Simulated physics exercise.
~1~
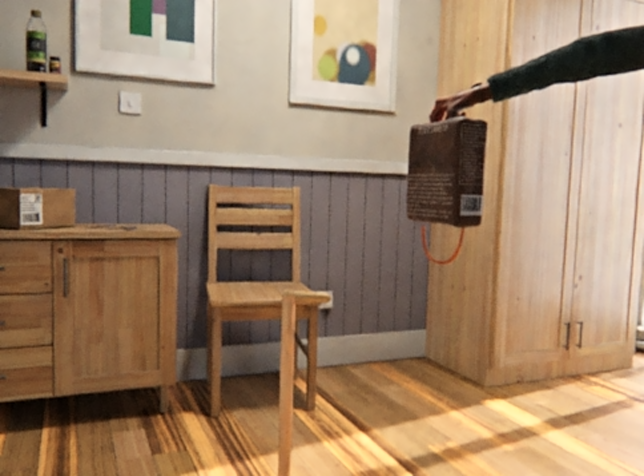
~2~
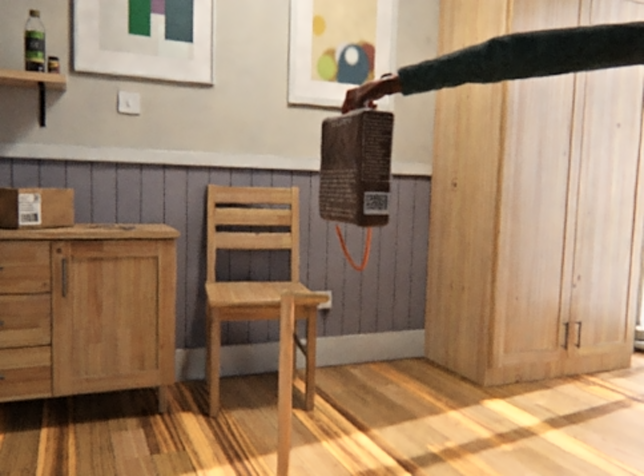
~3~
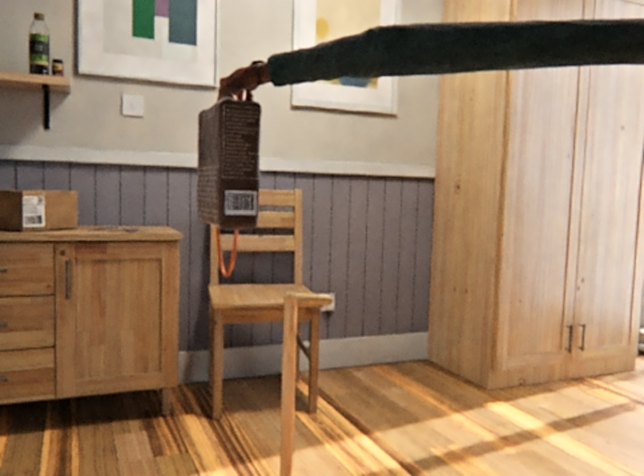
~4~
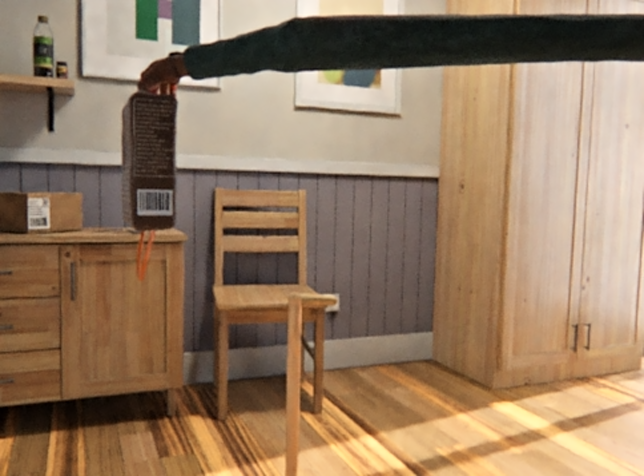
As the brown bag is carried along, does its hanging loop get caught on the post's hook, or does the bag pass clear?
The brown bag passes clear of the post. Its loop does not catch on the hook, and the hand carries it on to the left.
